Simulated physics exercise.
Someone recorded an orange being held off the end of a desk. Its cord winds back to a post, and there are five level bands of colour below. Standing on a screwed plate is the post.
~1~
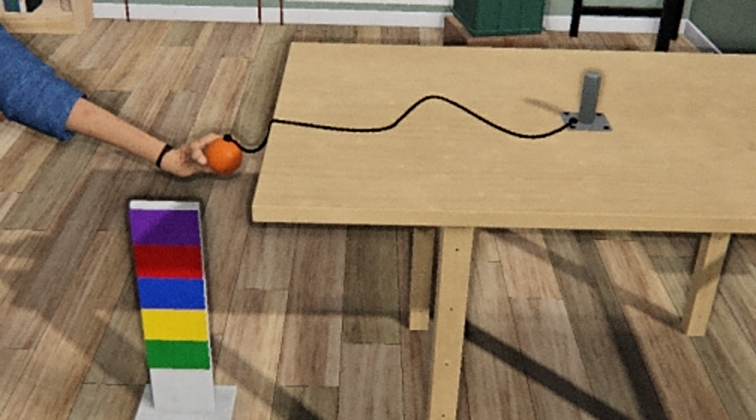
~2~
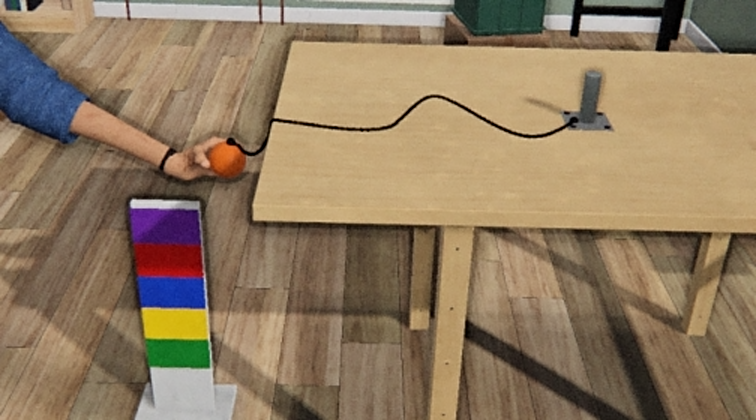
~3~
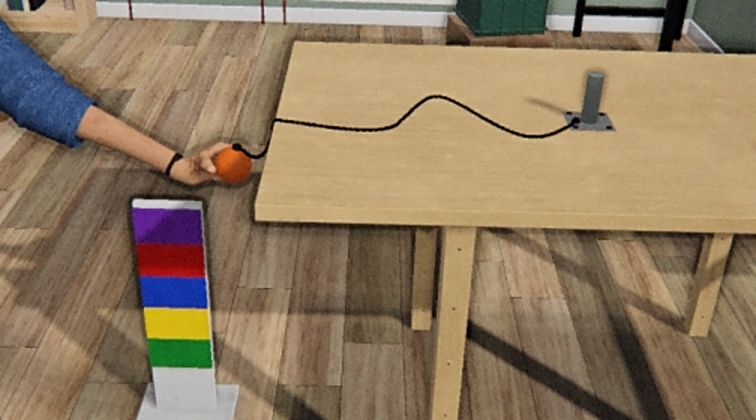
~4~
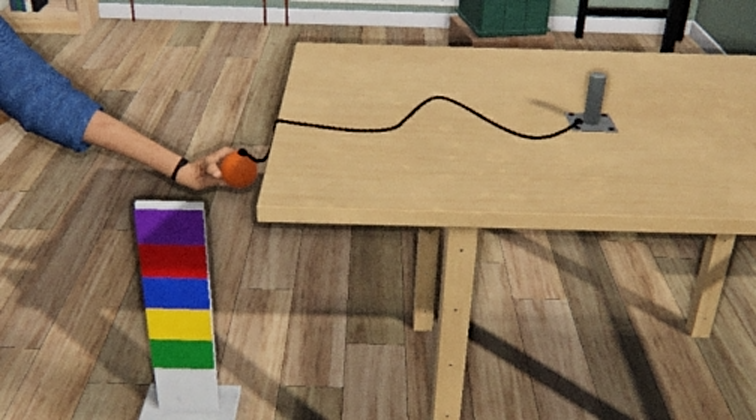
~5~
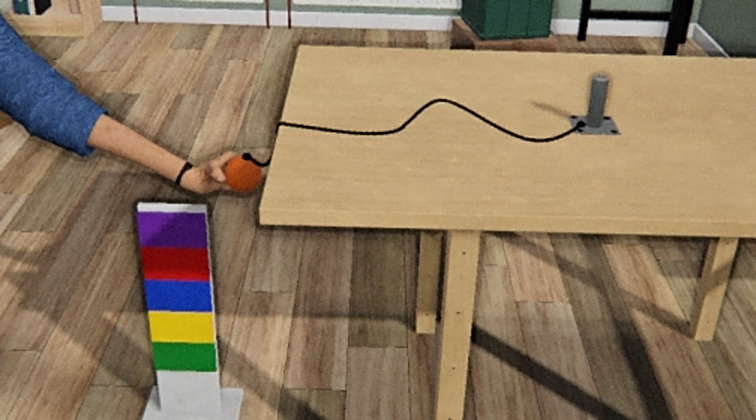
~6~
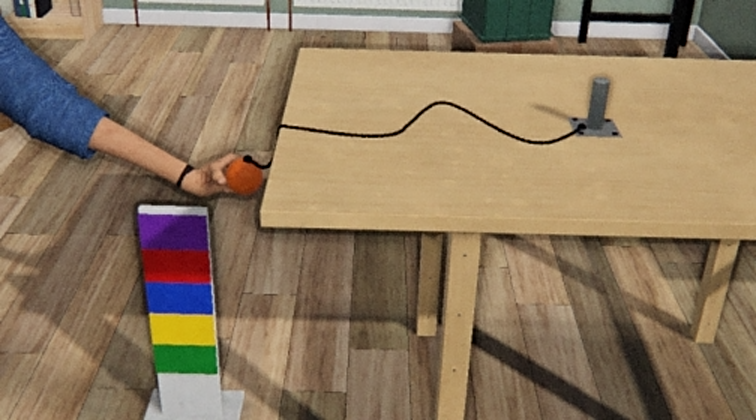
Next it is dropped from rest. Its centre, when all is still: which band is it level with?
It is level with the blue band.
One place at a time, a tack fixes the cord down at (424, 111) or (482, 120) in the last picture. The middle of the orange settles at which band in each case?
Try one: Purple. Try two: Red.
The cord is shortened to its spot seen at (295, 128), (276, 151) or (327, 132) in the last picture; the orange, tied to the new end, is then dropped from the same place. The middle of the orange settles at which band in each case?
First try: Purple; second try: Red; third try: Above them all.
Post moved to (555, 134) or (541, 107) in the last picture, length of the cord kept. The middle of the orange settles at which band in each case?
It comes out yellow the first time and yellow the second time.
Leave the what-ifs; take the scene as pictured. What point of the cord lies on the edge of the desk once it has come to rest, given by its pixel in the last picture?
Roughly (391, 135).
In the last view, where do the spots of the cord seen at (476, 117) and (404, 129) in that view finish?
The first ends at (432, 126) and the second at (296, 127).
Soon after, orange near (287, 281); level with blue.
After that, orange near (286, 308); level with blue.
In the end, orange near (285, 306); level with blue. Its centre hangs level with the blue band.
